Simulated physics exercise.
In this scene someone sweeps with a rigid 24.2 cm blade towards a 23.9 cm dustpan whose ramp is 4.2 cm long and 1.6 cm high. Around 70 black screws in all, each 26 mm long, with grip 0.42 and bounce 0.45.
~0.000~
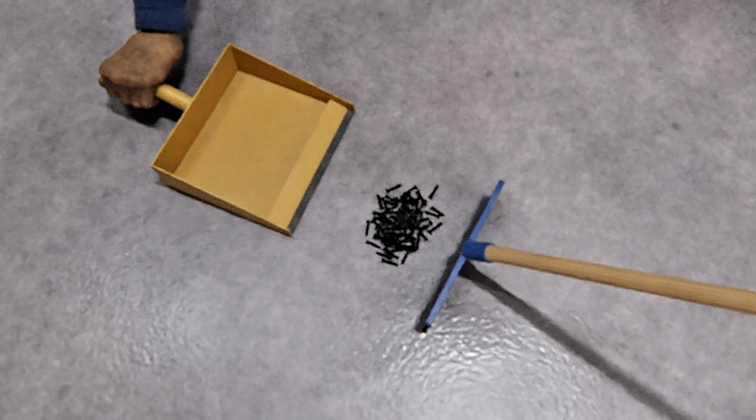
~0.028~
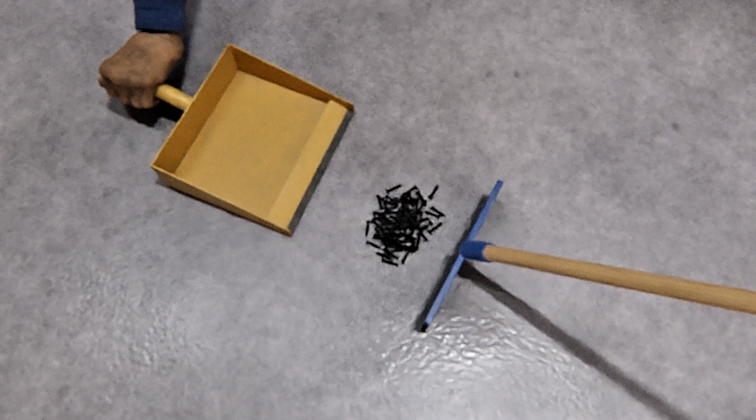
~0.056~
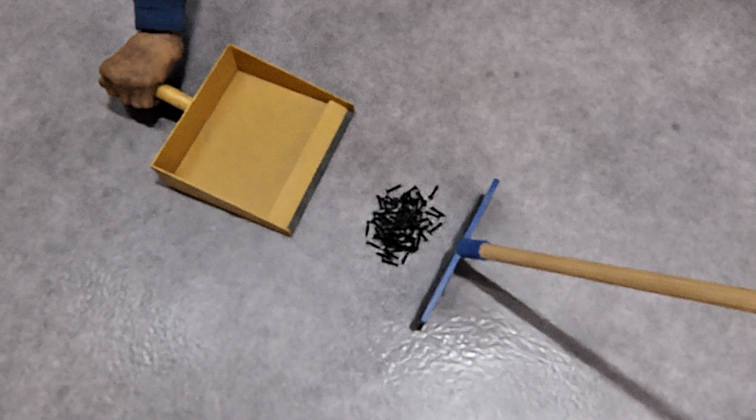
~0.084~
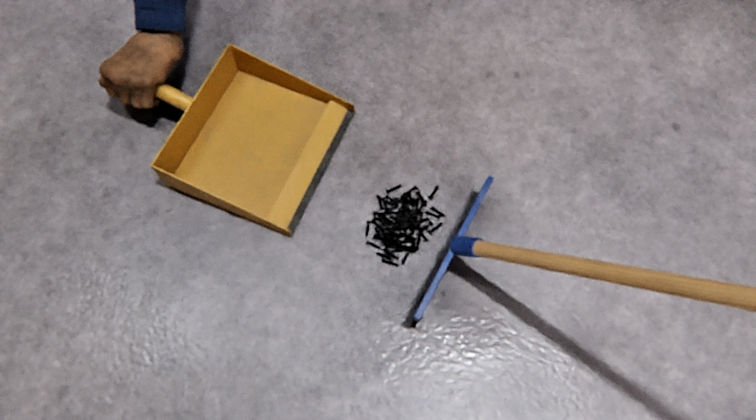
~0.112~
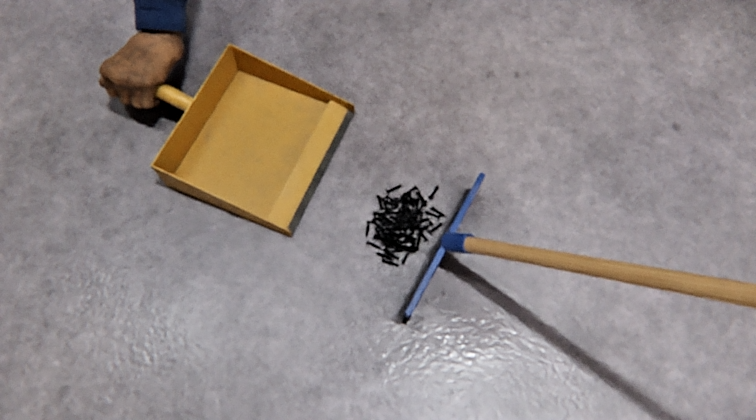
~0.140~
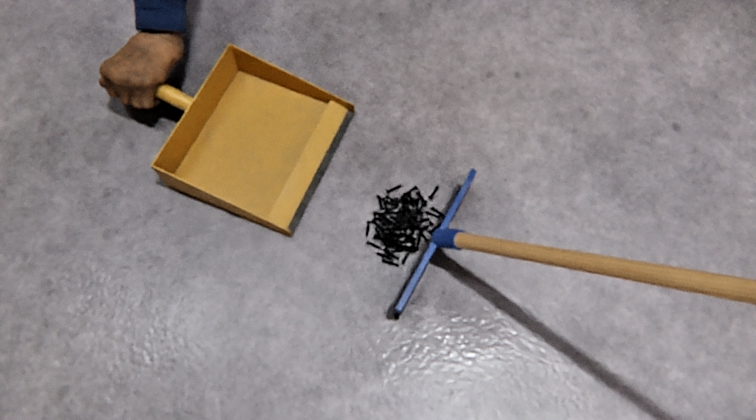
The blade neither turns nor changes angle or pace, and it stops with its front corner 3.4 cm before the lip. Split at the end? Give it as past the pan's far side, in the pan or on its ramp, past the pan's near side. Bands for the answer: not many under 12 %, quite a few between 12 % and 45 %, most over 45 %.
Far side: Not many; pan: Not many; near side: Not many.
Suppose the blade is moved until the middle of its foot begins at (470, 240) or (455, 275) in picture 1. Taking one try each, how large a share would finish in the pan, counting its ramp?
I'd put it near 5 per cent for the first and near 0 per cent for the second.
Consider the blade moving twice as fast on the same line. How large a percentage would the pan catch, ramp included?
Share: Close to 40 %.
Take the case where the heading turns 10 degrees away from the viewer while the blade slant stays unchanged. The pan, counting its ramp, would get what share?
The pan, ramp included, would get around 0 per cent.
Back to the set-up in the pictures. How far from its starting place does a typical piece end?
Median: Approx. 14 cm.
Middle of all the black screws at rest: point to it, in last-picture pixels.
(327, 189).
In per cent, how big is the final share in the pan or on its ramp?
Around 5 percent.
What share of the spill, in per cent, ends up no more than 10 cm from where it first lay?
That share is some 0 percent.
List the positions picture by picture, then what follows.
Blade from (429, 323) to (500, 186), moved 0.0 cm, 0 of the pieces shifted so far; middle of the pieces at (404, 225); pan at (253, 144), in the first picture.
Blade from (427, 322) to (498, 186), moved 0.2 cm, 0 of the pieces shifted so far; middle of the pieces at (404, 225), in the second picture.
Blade from (424, 321) to (495, 184), moved 0.8 cm, 0 of the pieces shifted so far; middle of the pieces at (404, 225), in the third picture.
Blade from (417, 318) to (489, 182), moved 1.8 cm, 0 of the pieces shifted so far; middle of the pieces at (404, 225), in the fourth picture.
Blade from (408, 314) to (481, 179), moved 3.1 cm, 0 of the pieces shifted so far; middle of the pieces at (404, 225), in the fifth picture.
Blade from (399, 309) to (472, 175), moved 4.5 cm, 0 of the pieces shifted so far; middle of the pieces at (404, 225); pan at (253, 144). The blade's pace is about 0.50 m/s, heading 2 degrees away from the viewer's side, in the sixth picture.
After 0.31 s, middle of the blade 12 cm from the lip; 0 % over the lip, far side 0 %, near side 0 %.
After 0.42 s, middle of the blade 7 cm from the lip; 0 % over the lip, far side 0 %, near side 0 %.
After 0.66 s, middle of the blade 5 cm from the lip; 5 % over the lip, far side 0 %, near side 0 %.
At rest (1.6 s), far side 0 %, pan 5 %, near side 0 %, in front of the lip or behind the blade 95 %.
